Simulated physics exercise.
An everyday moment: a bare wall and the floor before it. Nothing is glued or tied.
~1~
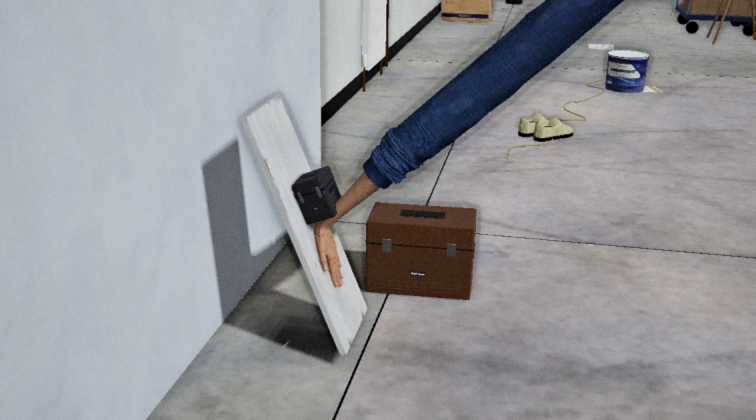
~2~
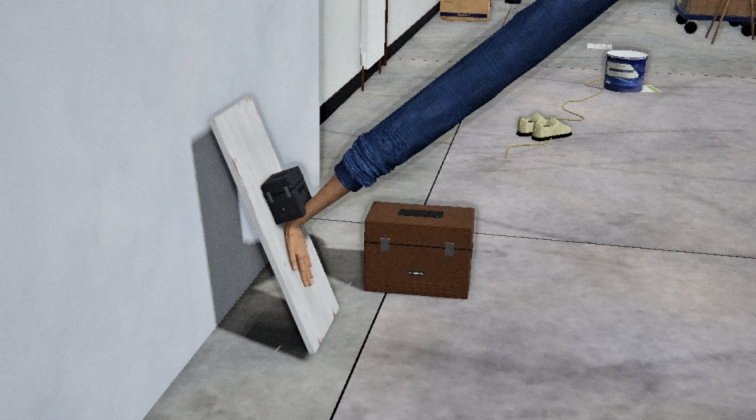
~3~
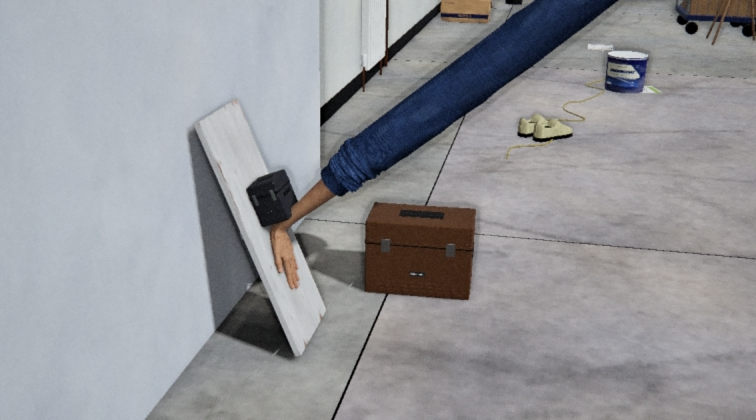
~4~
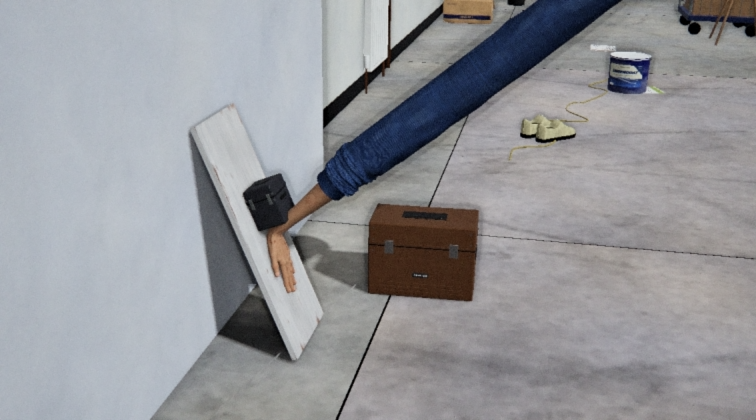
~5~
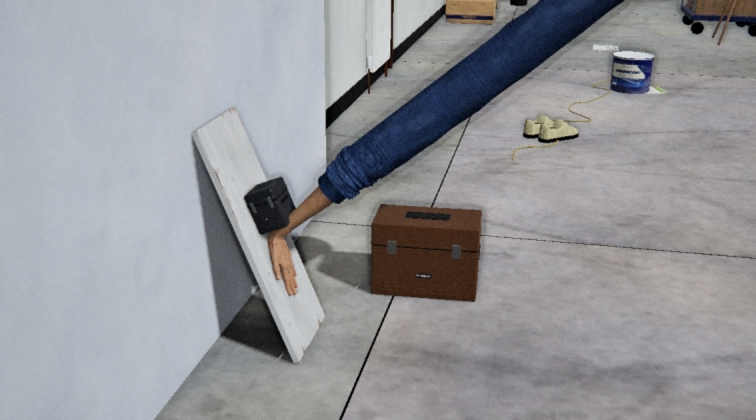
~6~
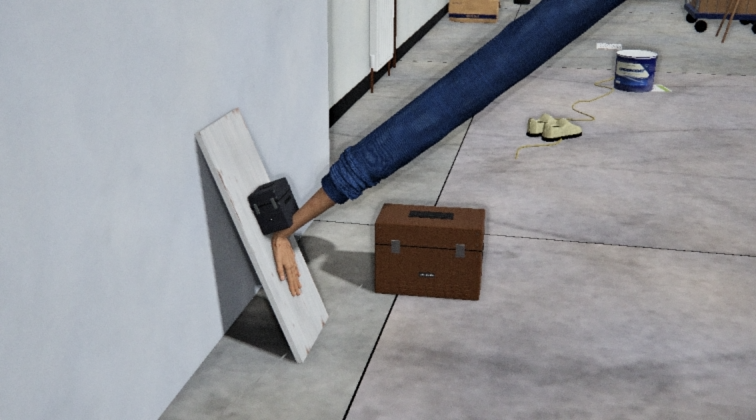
By a bare wall on a concrete floor, a hand on a blue-sleeved arm moved a white board left until it leaned against the wall, then stayed on it, beside a brown toolbox.
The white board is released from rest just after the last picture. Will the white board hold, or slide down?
Here the board stays up.
Then, 0.20 s later than the last frame, all is still.
Then, 0.50 s later than the last frame, white board resting near (267, 234).
When it is over, both as before. End places, in pixels of the last picture, white board near (267, 234). The board holds.
